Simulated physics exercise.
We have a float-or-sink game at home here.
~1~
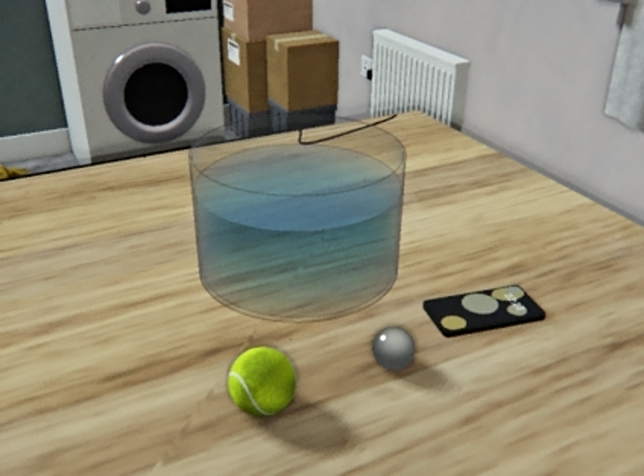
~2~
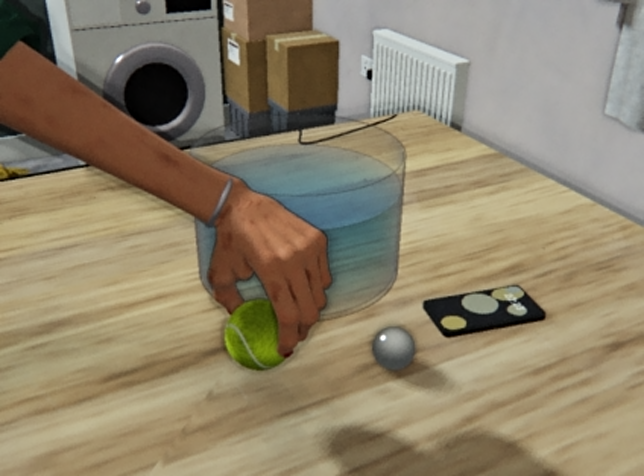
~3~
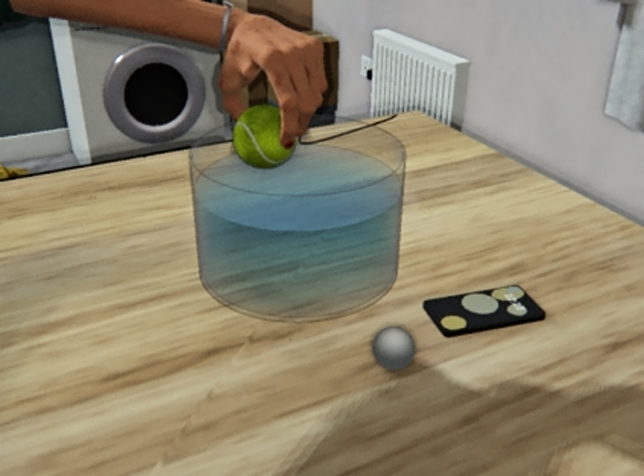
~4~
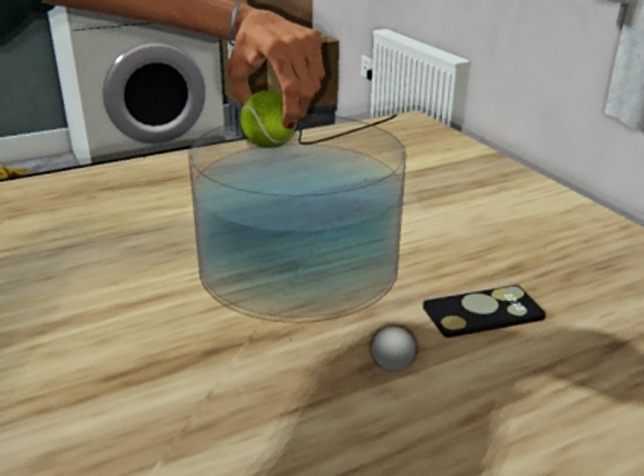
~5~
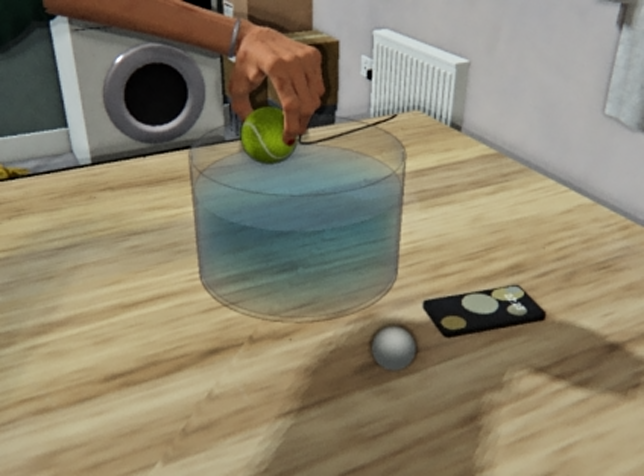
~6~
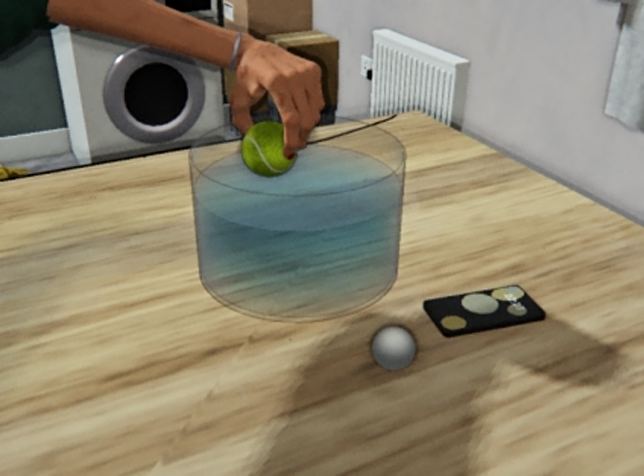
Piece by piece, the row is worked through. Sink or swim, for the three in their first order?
Left one rests at the top, middle one lies at the bottom, right one lies at the bottom.
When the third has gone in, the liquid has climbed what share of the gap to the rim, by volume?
Result: 8 %.
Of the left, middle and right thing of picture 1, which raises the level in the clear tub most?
My answer is the body at the right end.
Next, the tennis ball rides on the surface.
After that, the steel ball sinks.
Finally, the phone sinks; afloat, tennis ball.
